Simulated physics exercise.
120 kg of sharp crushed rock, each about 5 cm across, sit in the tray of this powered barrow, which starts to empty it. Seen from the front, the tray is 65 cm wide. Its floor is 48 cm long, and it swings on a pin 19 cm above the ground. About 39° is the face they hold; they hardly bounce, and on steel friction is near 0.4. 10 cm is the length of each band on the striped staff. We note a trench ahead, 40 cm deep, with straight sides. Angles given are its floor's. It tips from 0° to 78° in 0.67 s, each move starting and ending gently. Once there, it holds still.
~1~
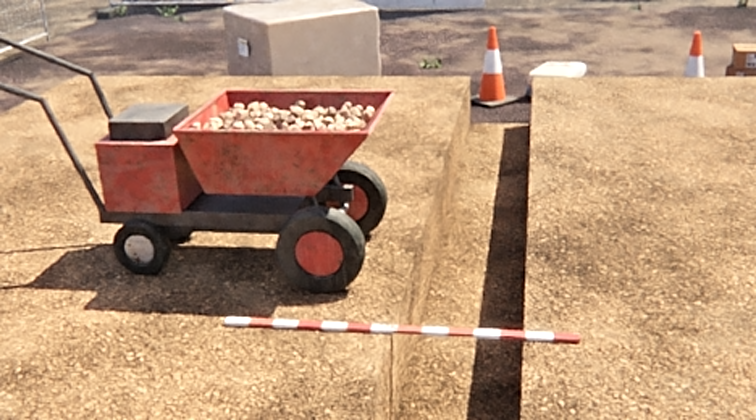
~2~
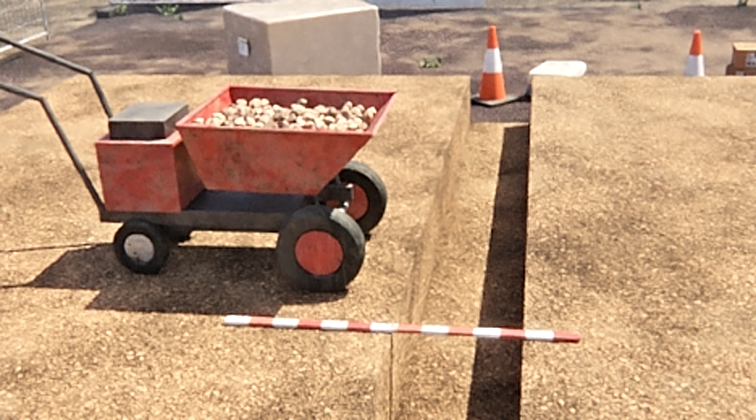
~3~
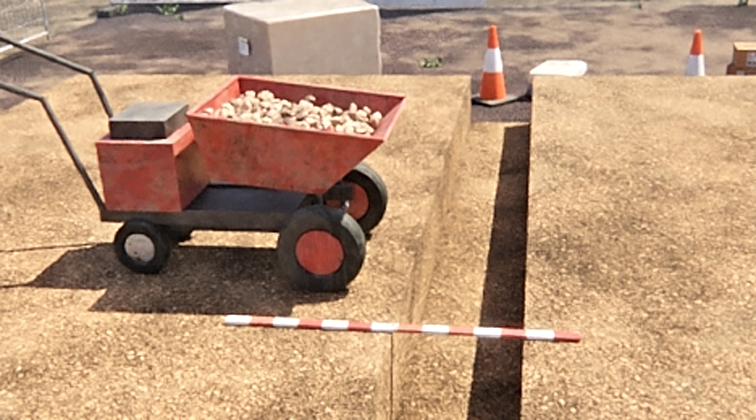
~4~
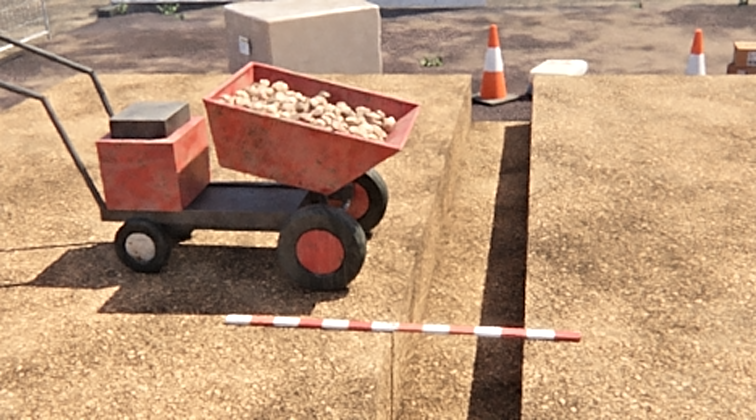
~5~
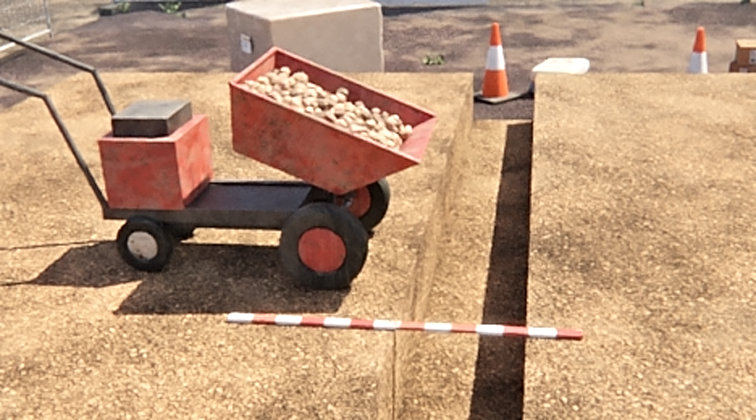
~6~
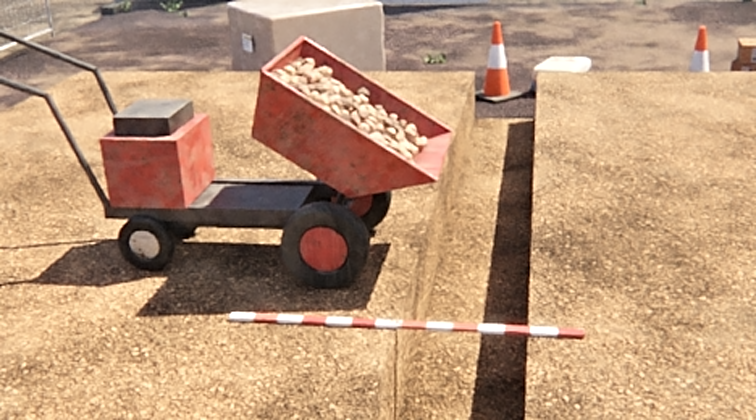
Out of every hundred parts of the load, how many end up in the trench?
Close to 86 in a hundred.
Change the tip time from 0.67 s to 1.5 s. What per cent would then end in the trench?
About 100 percent, I'd say.
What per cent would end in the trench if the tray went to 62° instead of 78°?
Then about 50 per cent.
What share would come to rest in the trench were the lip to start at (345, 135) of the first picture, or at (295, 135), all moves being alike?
Close to 100 percent in the first case, 90 percent in the second.
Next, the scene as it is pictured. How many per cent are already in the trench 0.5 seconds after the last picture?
Some 40 per cent.
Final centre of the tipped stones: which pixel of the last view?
Middle at around (501, 325), I'd say.
Then, 0.2 s after the last picture the floor is at 66°, 100 % in the tray; the foremost stones are at (463, 223).
Then, 0.5 s after the last picture the floor is at 78°, 54 % in the tray, 41 % in the trench, 5 % past the trench; the foremost stones are at (552, 268).
Then, 0.8 s after the last picture the floor is at 78°, 6 % in the tray, 79 % in the trench, 14 % past the trench; the foremost stones are at (693, 266).
Then, 2.8 s after the last picture the floor is at 78°, 0 % in the tray, 86 % in the trench, 14 % past the trench; the foremost stones are at (753, 269).
